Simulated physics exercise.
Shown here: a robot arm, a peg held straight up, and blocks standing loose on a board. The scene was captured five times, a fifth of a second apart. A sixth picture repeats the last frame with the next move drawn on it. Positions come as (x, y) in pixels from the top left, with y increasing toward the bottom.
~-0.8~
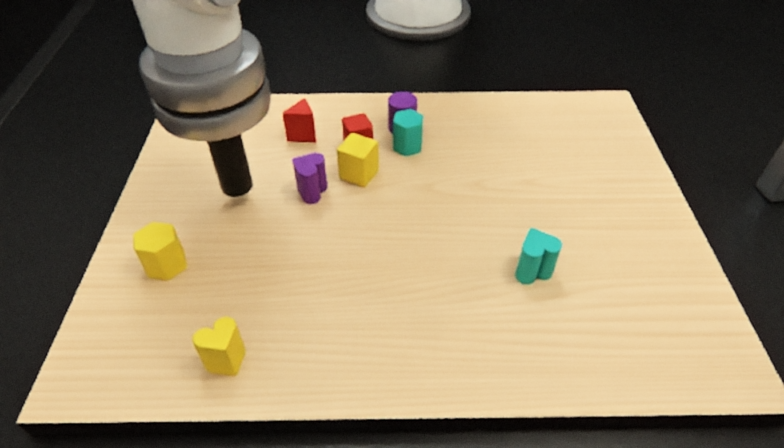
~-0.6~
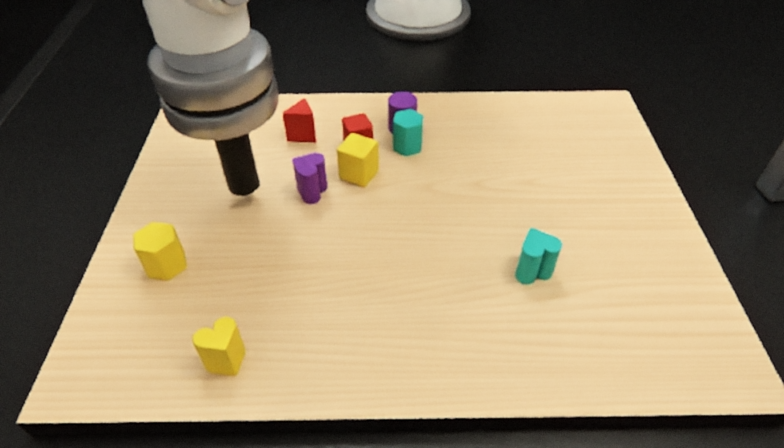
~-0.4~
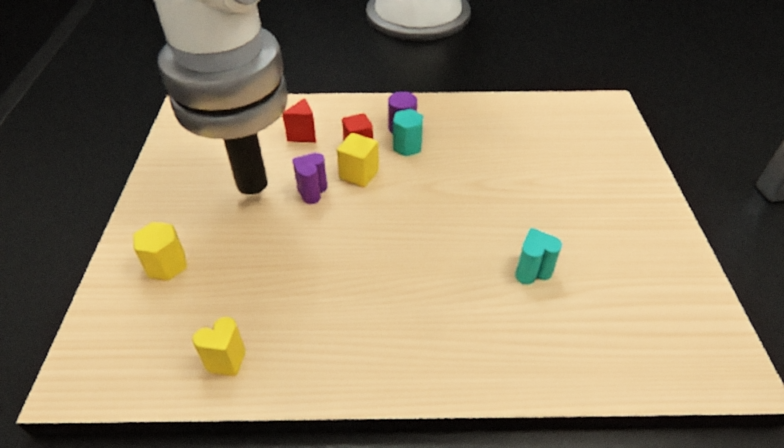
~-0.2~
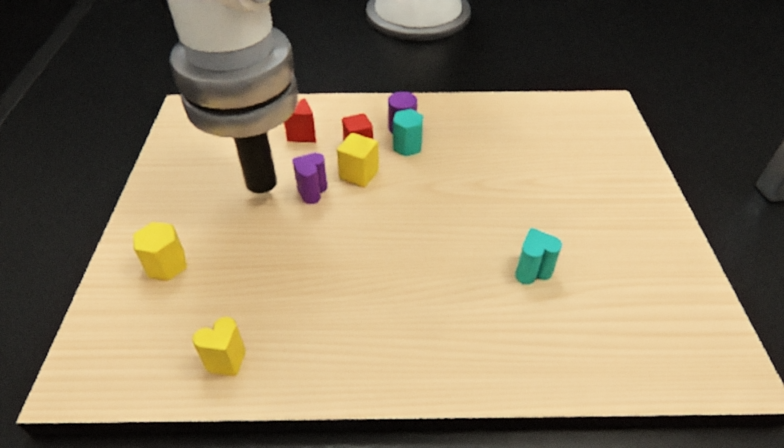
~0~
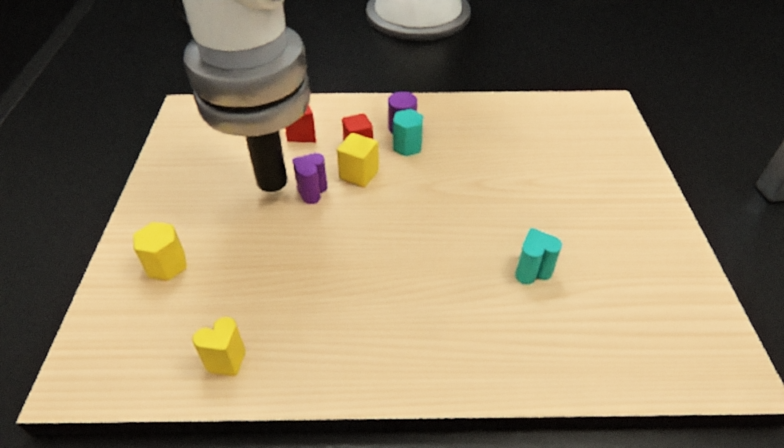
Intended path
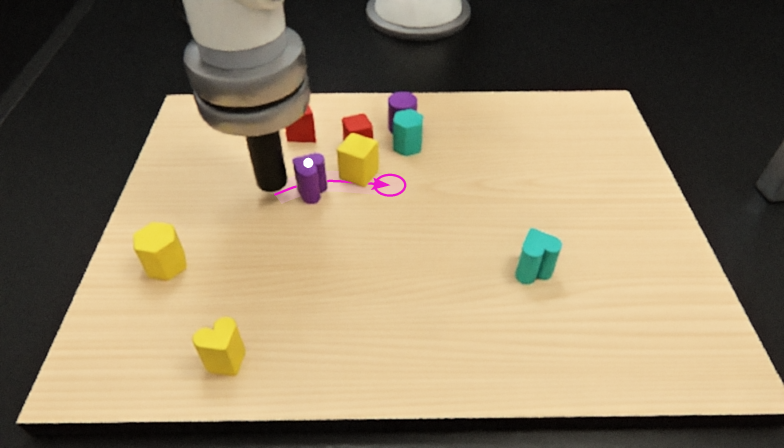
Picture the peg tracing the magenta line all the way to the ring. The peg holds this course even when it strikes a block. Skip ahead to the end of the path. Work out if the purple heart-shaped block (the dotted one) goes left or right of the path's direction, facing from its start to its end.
The purple heart-shaped block is shifted sideways to the right, facing along the path from start to end.
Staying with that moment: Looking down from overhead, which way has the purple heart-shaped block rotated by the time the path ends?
From overhead, the rotation is clockwise.
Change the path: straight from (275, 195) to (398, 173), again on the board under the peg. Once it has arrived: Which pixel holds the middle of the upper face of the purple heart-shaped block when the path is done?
If I read the scene right, the answer is (379, 168).
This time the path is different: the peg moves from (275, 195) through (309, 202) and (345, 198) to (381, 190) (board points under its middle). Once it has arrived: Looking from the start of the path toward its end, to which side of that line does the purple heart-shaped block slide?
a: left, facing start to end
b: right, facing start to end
It's a.
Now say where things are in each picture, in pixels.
In the first frame, peg's lower end at (237, 186); purple heart-shaped block at (308, 163); red square piece at (357, 122); yellow square piece at (357, 145).
In the second frame, peg at (244, 186); blocks still.
In the third frame, peg at (252, 185); blocks still.
In the fourth frame, peg at (262, 183); blocks still.
In the fifth frame, peg at (272, 182); purple heart-shaped block at (308, 163); red square piece at (357, 122); yellow square piece at (357, 145).
Drawn move, from (275, 195) by way of (312, 182) and (351, 182) to (390, 185); the dot is on the purple heart-shaped block.
The first path, step by step. One third of the way, peg at (311, 170); purple heart-shaped block at (333, 162), turned 60° clockwise.
Two thirds of the way, peg at (351, 169); purple heart-shaped block at (362, 170), turned 90° clockwise; yellow square piece at (381, 141), turned 25° anticlockwise.
At the end, peg at (390, 172); purple heart-shaped block at (370, 175), turned 115° clockwise; red square piece still; yellow square piece at (400, 137), turned 90° anticlockwise.
